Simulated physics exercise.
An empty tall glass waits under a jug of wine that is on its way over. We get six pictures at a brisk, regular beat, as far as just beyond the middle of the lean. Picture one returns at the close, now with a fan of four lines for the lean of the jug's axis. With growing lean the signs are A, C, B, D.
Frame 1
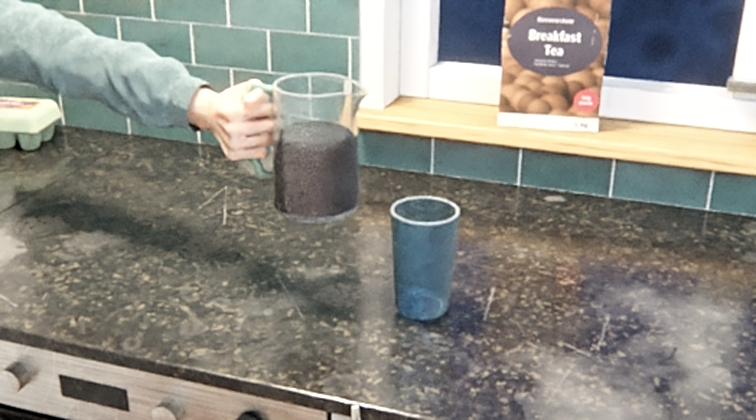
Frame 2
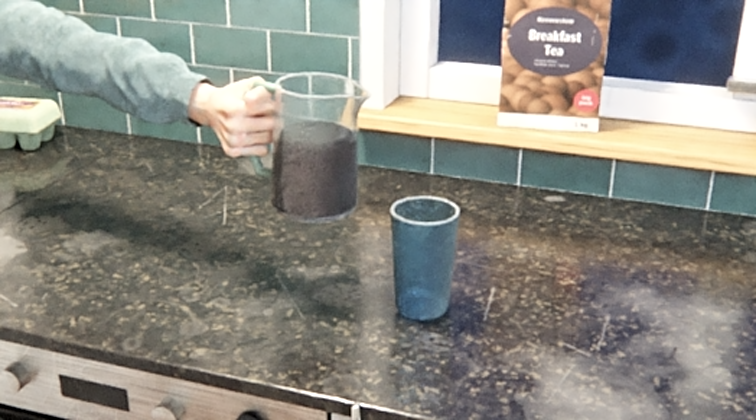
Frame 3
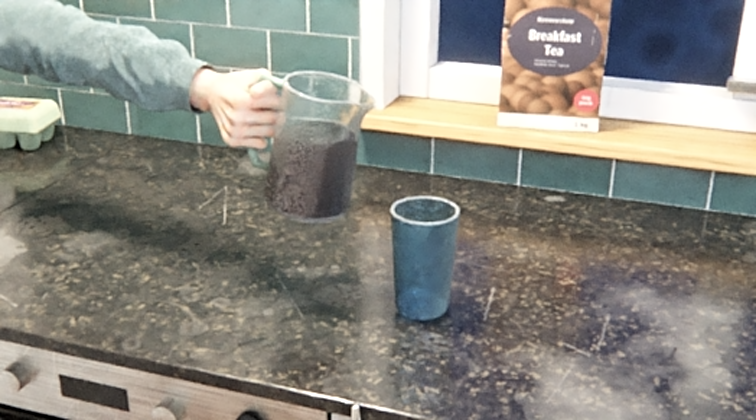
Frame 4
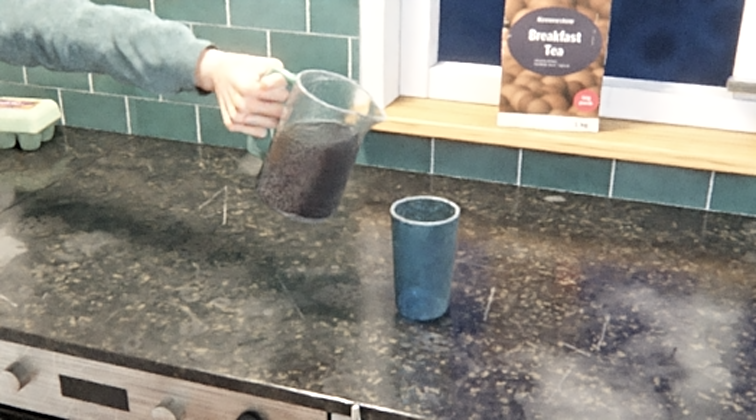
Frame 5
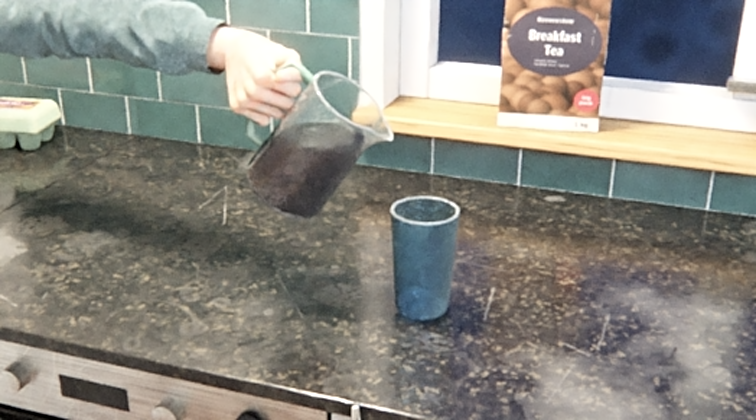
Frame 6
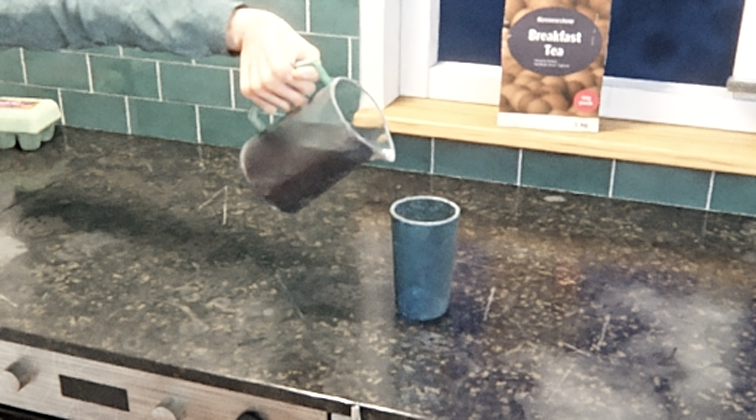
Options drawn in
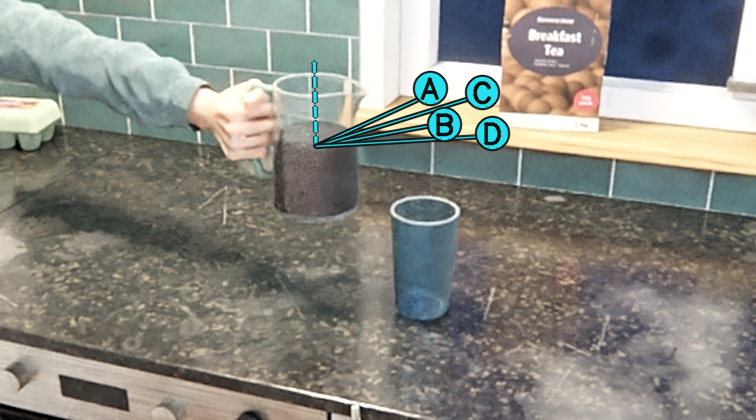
At the start, a hand holds a clear jug of dark liquid upright above a countertop, to the left of an empty blue tall glass. The hand tilts the jug slightly, then more steeply to the right, lowering its lip above the glass while the liquid slants inside and none leaves.
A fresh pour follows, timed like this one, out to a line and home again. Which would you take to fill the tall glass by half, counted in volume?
Use tilt B.
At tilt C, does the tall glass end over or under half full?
Under.
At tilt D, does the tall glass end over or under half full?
Over.
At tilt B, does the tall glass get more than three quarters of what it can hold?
No, it does not.
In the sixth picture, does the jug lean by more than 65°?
No, it does not.
On the marked copy, A at (417, 100); B at (427, 126); C at (467, 99); D at (476, 136).
Choosing A, the tall glass ends with about 17 % of what it can hold.
Choosing B, the tall glass ends with about 48 % of what it can hold.
Choosing C, the tall glass ends with about 31 % of what it can hold.
Choosing D, the tall glass ends with about 66 % of what it can hold.
